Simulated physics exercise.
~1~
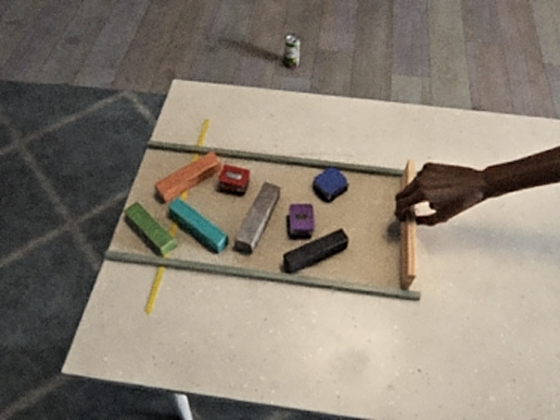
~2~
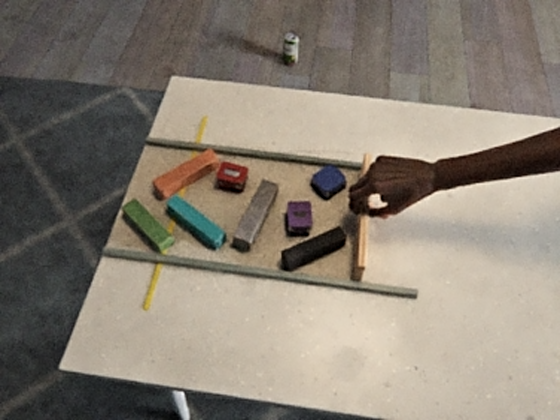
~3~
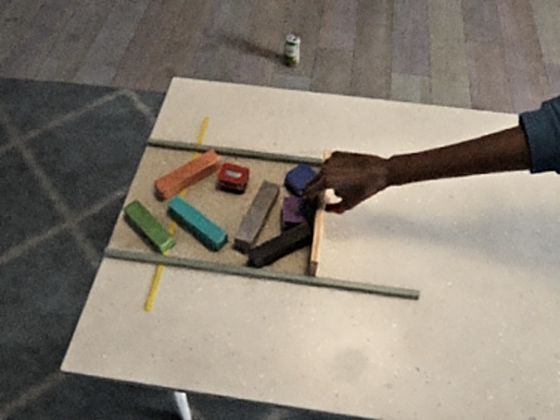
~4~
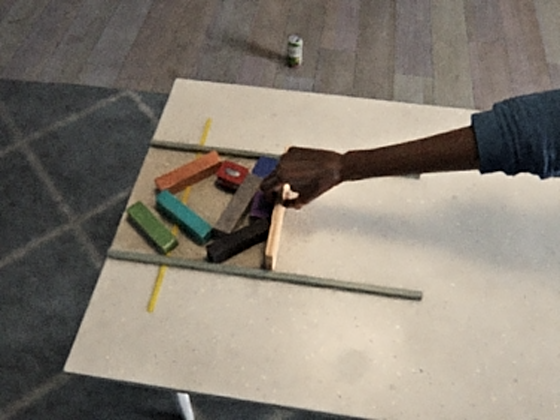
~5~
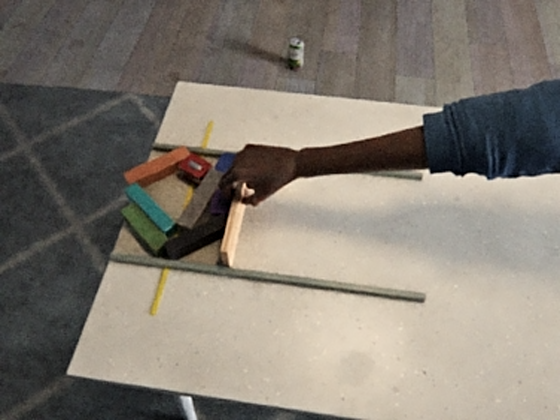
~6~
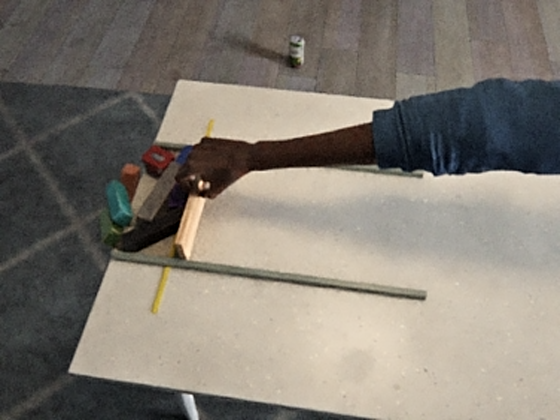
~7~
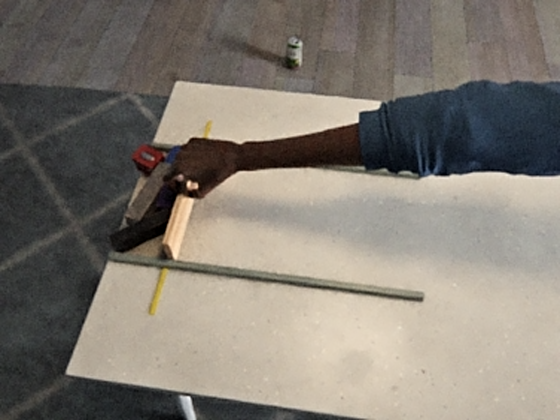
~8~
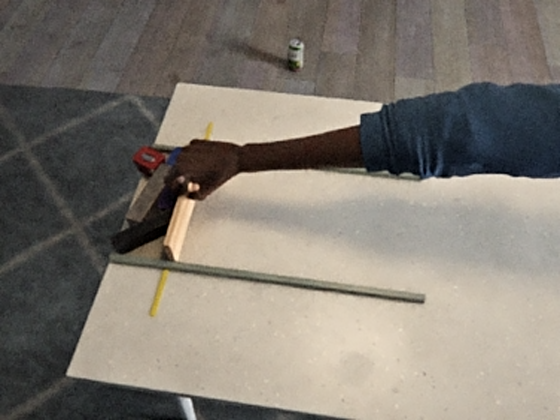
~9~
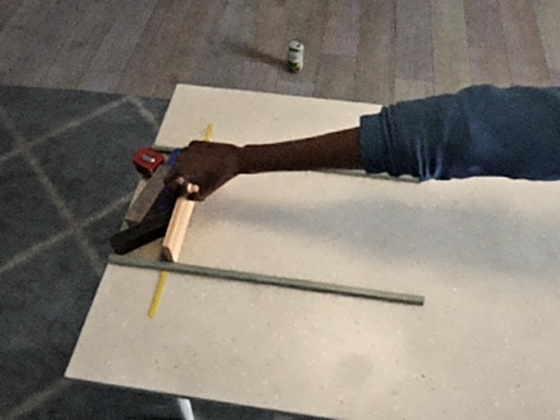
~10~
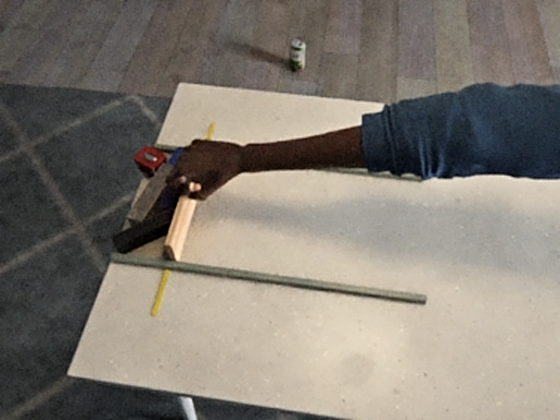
A dark-skinned hand pushes a light wooden board leftward between two greenish rails on a pale tabletop, seen from above. Orange, green, turquoise, grey, red, purple, blue and black pieces lie at scattered angles ahead of it, near a strip of yellow tape. The board gathers the blue, purple and black pieces first, then packs them against the others. The orange, green and turquoise pieces shift towards the left edge, tip and drop out of sight. The hand stops near the tape, leaving the black and red pieces at the edge with others bunched beside the board.
